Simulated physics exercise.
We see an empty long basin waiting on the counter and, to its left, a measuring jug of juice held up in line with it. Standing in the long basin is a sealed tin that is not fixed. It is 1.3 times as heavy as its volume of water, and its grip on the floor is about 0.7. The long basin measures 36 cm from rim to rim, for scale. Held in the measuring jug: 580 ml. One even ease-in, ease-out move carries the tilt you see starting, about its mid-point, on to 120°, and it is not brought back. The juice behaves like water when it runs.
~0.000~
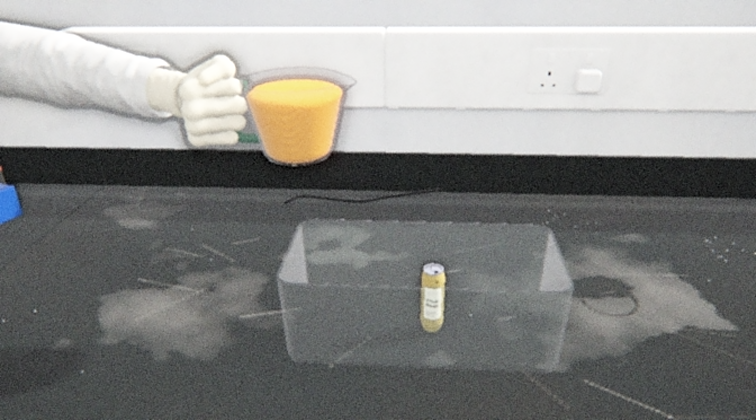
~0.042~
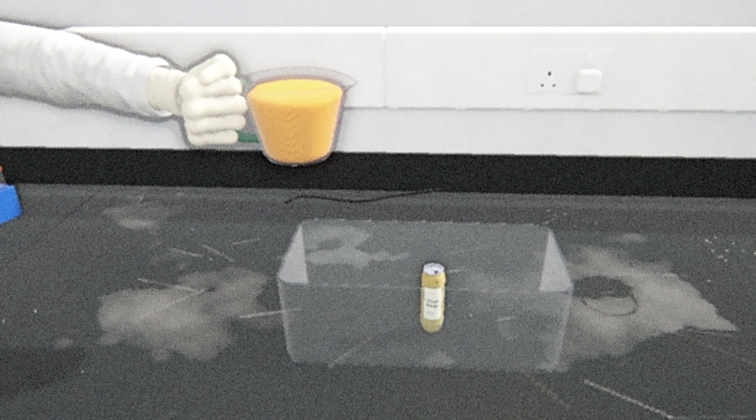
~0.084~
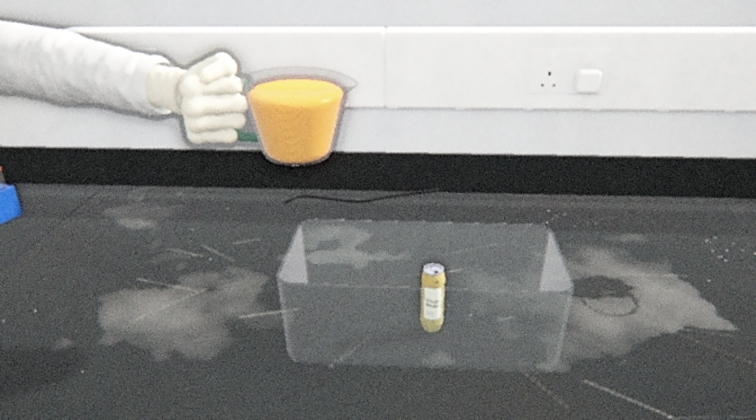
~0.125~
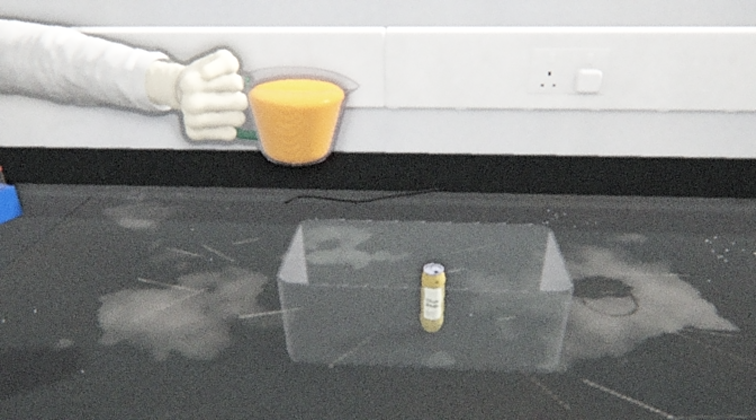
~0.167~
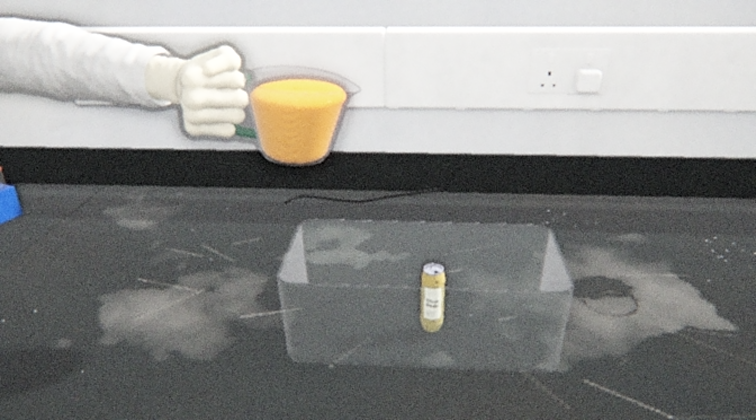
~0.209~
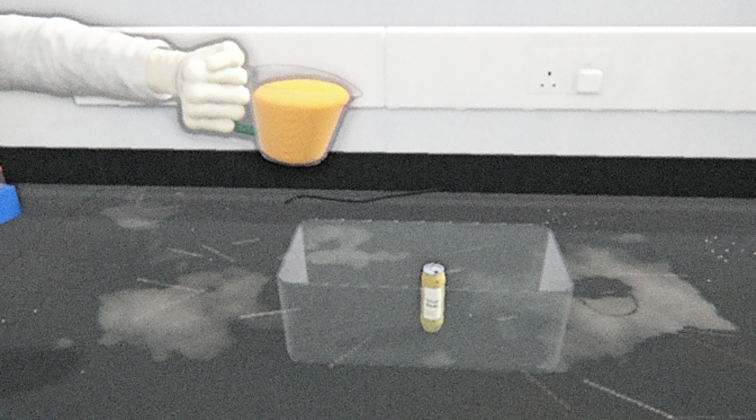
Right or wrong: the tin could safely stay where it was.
Wrong, it goes over.
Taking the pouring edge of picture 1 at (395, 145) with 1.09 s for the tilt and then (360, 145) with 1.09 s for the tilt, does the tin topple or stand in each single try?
First it topples; then it keeps standing.
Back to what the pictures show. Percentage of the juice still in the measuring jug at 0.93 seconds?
2 per cent or thereabouts.
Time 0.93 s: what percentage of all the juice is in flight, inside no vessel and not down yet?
It comes to some 10 percent of the total.
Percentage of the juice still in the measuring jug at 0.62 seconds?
At that time about 54 in a hundred parts are still held.
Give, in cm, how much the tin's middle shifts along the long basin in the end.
8.5 cm.
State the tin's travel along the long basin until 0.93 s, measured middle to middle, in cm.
4 cm, roughly.
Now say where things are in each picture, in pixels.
In the first frame, it leans 0°; its right rim is at (357, 81); the juice meets the walls at (249, 90) and (343, 91); the long basin's rim runs from (290, 249) to (561, 257); the tin's top is at (433, 272).
In the second frame, it leans 0°; its right rim is at (357, 82); the juice meets the walls at (249, 90) and (343, 91).
In the third frame, it leans 2°; its right rim is at (358, 83); the juice meets the walls at (250, 89) and (343, 91).
In the fourth frame, it leans 4°; its right rim is at (360, 86); the juice meets the walls at (251, 89) and (344, 92).
In the fifth frame, it leans 7°; its right rim is at (361, 89); the juice meets the walls at (253, 89) and (346, 93).
In the sixth frame, it leans 11°; its right rim is at (363, 94); the juice meets the walls at (256, 89) and (350, 94).
Then, 0.62 s in, the tilt is 73° and 55 per cent is still to pour; the tin stands where it began.
Then, 0.93 s in, the tilt is 113° and 2 per cent is still to pour; the tin leans 23°.
Then, 1.25 s in, the tilt is 120° and 0 per cent is still to pour; the tin lies on its side.
Then, 1.59 s in, the tilt is 120° and 0 per cent is still to pour; the tin lies on its side.
Finally, the tin lies on its side.
